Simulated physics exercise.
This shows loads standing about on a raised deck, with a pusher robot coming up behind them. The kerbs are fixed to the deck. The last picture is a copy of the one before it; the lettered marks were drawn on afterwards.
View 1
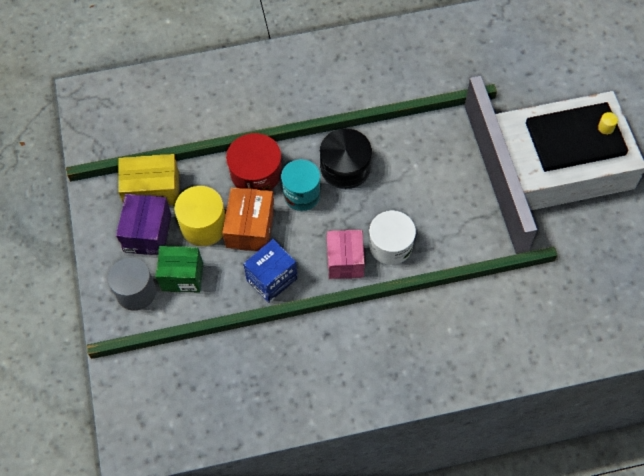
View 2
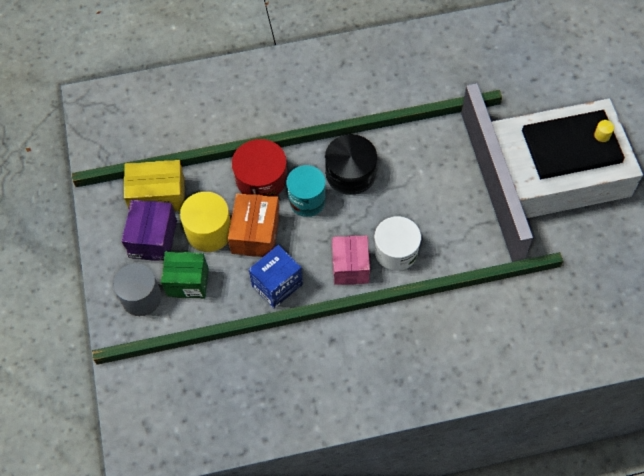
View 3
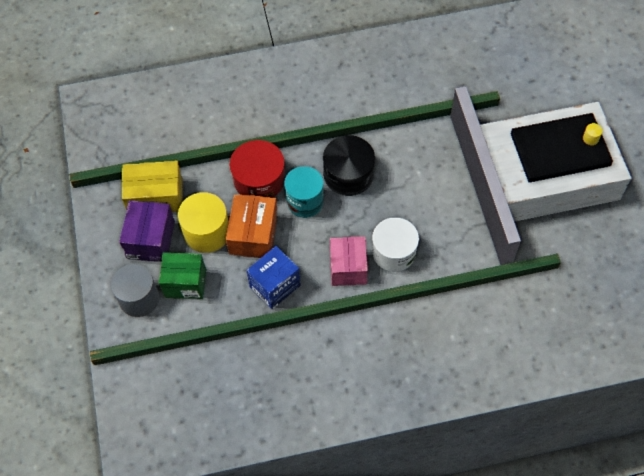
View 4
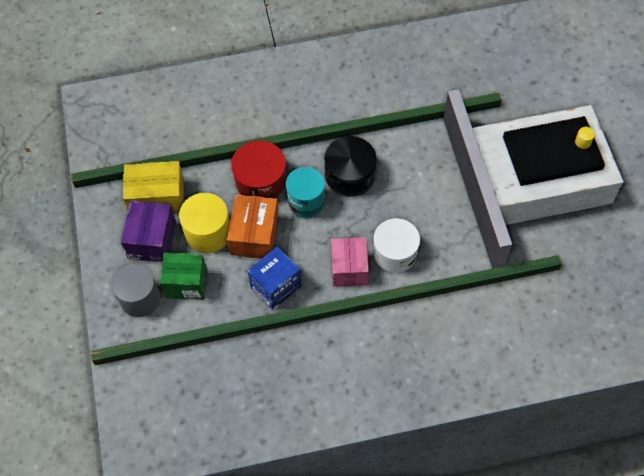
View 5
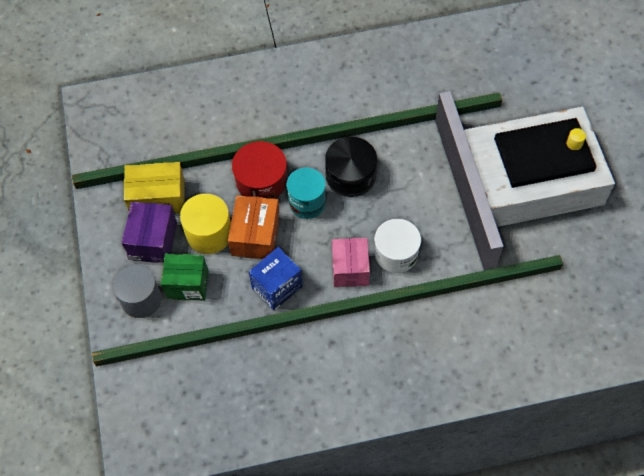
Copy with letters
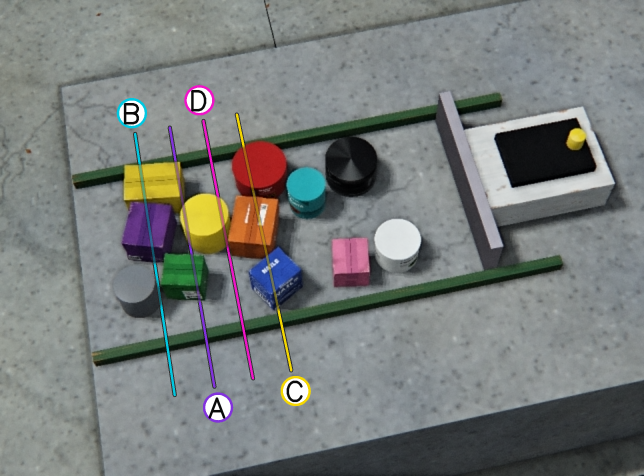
To begin with, coloured boxes and cylinders stand scattered between two green rails on a grey deck, with a white pusher robot and its wide blade at the right. The robot then creeps a short way left along the rails, still clear of the loads, which stay in place.
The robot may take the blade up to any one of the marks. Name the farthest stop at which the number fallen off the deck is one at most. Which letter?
D.
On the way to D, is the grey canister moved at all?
Yes.
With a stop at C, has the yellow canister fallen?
No.
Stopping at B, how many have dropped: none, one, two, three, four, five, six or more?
Six or more.
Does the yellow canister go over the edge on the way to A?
No.
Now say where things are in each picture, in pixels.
Yellow canister (202, 216); turquoise pail (302, 186); black canister (346, 158), in the first picture.
Robot (567, 144); green parcel (186, 275), in the second picture.
Robot (555, 148); pink parcel (349, 261), in the third picture.
Robot (547, 151); white pail (396, 246), in the fourth picture.
Robot (538, 153); red pail (261, 172); yellow box (155, 189); blue box (276, 280), in the fifth picture.
On the copy, A at (191, 248); B at (154, 255); C at (262, 234); D at (226, 241).
On D. First, robot (452, 170); pink parcel (330, 267); white pail (365, 249).
Then, robot (364, 187); purple box (139, 235); yellow box (146, 191).
Finally, robot (298, 201); yellow box (81, 199); purple box (93, 236); none fallen.
By contrast, A drops three; B drops six; C is within the limit but short.
